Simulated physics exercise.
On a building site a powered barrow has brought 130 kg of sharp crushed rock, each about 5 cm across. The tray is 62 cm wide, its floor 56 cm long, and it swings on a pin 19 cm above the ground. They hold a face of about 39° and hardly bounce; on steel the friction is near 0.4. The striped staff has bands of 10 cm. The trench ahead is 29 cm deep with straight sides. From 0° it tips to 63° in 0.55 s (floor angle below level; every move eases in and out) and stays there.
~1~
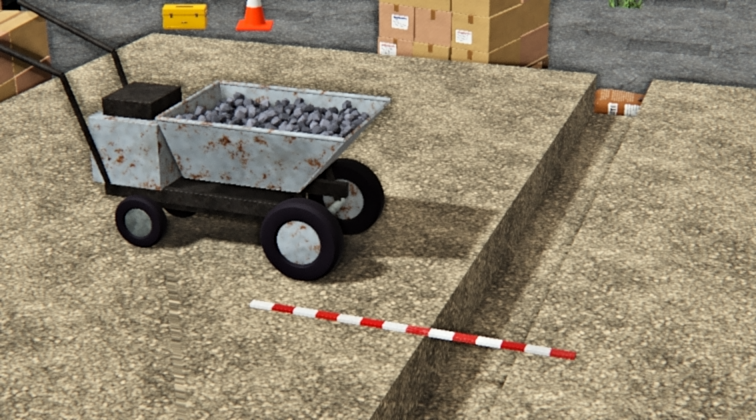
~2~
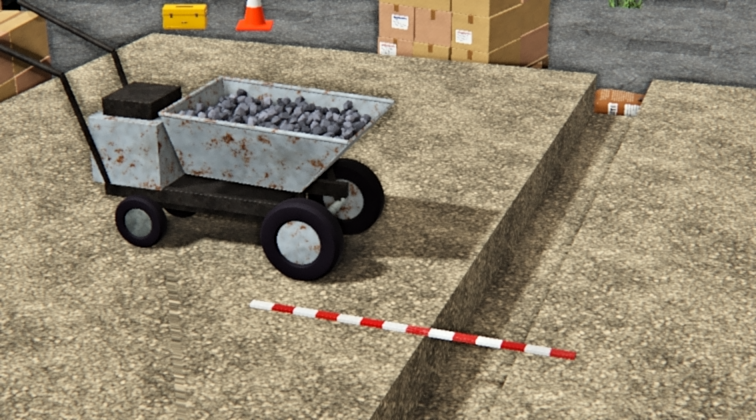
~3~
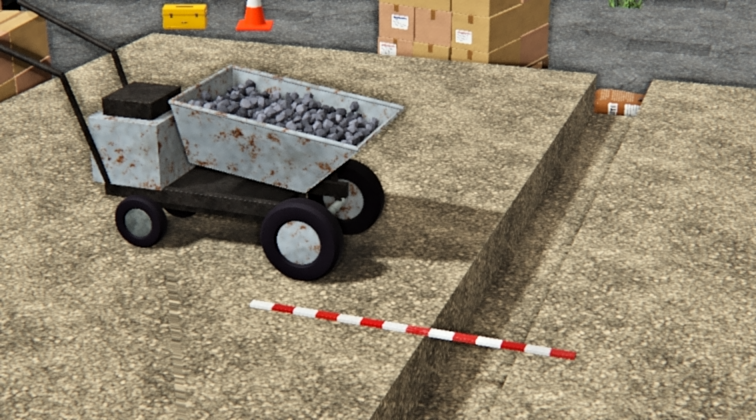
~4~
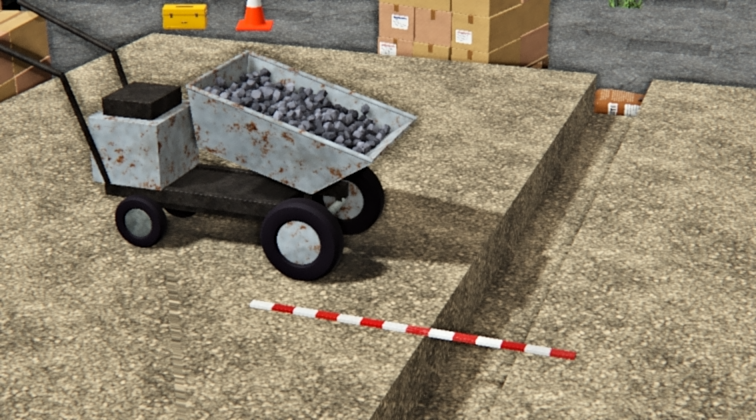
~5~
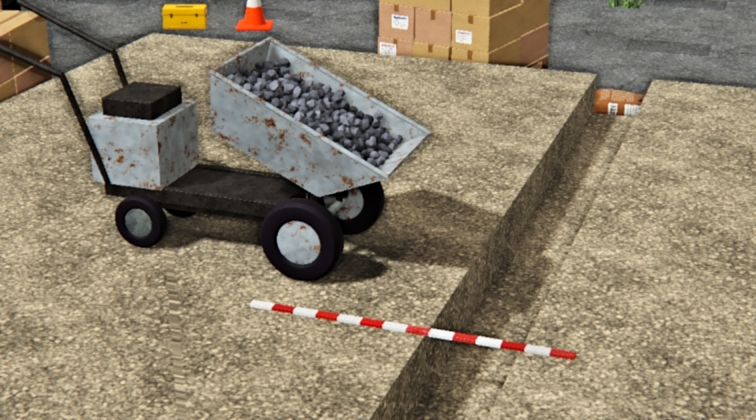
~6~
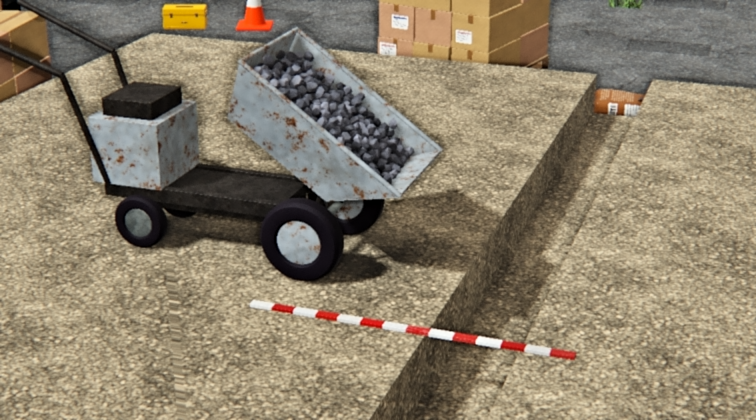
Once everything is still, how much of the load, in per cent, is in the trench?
Roughly 70 per cent ends in the trench.
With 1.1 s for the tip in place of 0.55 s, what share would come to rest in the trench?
It would be near 55 per cent.
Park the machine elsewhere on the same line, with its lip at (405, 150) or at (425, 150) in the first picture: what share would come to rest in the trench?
About 45 and 35 per cent.
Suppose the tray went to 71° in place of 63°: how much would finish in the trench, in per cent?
Then about 90 per cent.
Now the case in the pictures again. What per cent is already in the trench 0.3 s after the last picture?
About 5 per cent by then.
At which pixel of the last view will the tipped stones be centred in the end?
Near (505, 324).
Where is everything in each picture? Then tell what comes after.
In the first picture, lip at (344, 140), floor tilted 0°, highest stones at (323, 115).
In the second picture, the tray is at 2°, its lip at (348, 143); the top of the load is at (280, 111).
In the third picture, lip at (359, 150), floor tilted 8°, highest stones at (247, 94).
In the fourth picture, lip at (373, 161), floor tilted 16°, highest stones at (251, 81).
In the fifth picture, lip at (387, 177), floor tilted 26°, highest stones at (268, 69).
In the sixth picture, the tray is at 36°, its lip at (400, 196); the top of the load is at (290, 60).
Then, 0.1 s after the last picture the floor is at 53°, 100 % in the tray; the foremost stones are at (405, 202).
Then, 0.3 s after the last picture the floor is at 63°, 89 % in the tray, 6 % short of the trench, 5 % in the trench; the foremost stones are at (487, 280).
Then, 0.7 s after the last picture the floor is at 63°, 38 % in the tray, 7 % short of the trench, 55 % in the trench, 1 % past the trench; the foremost stones are at (578, 289).
Then, 2.7 s after the last picture the floor is at 63°, 21 % in the tray, 7 % short of the trench, 70 % in the trench, 1 % past the trench; the foremost stones are at (616, 287).
